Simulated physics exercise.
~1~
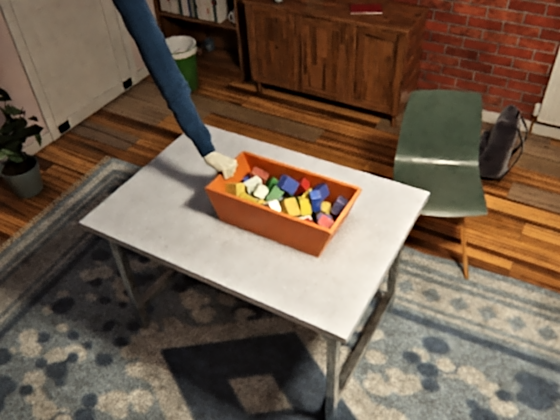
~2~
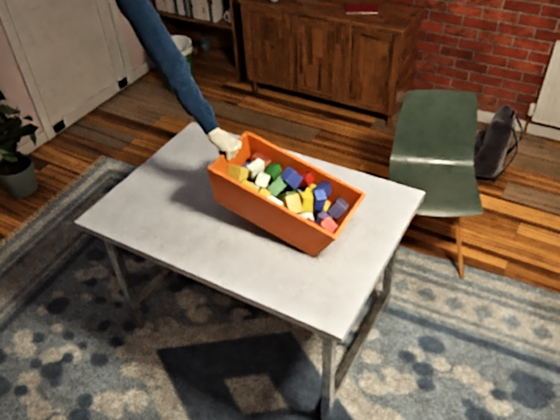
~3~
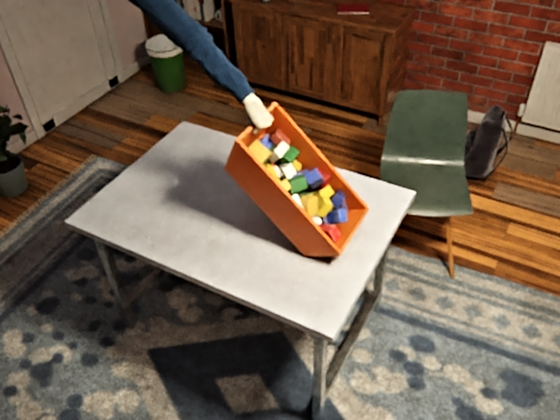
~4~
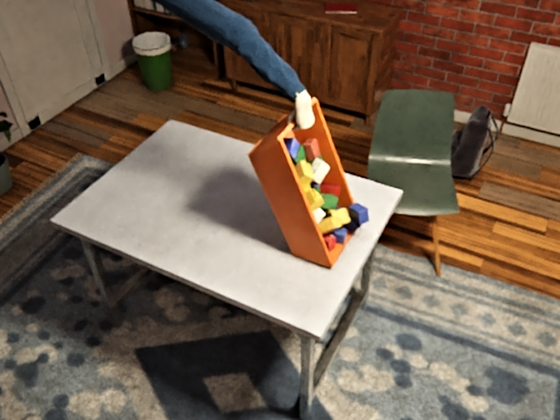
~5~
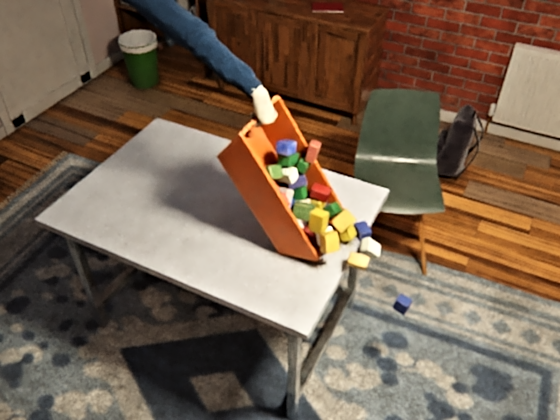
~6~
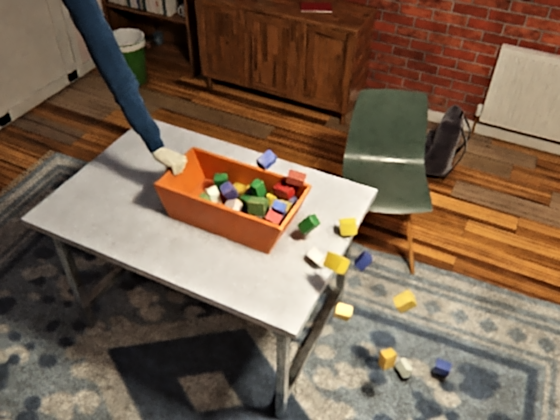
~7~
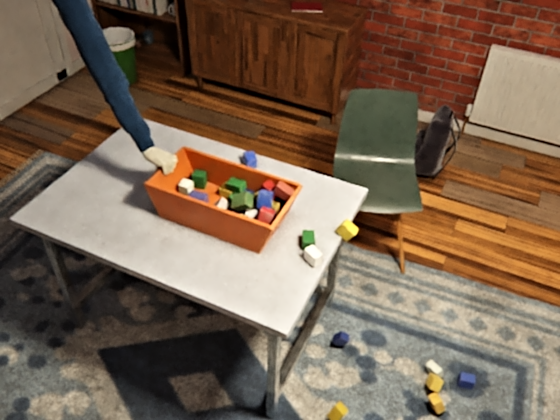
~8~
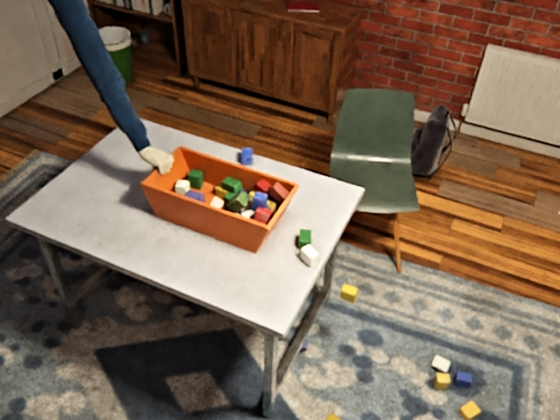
Orange container of colourful toy bricks being tipped up by a hand, spilling some over the table edge, then lowered flat.
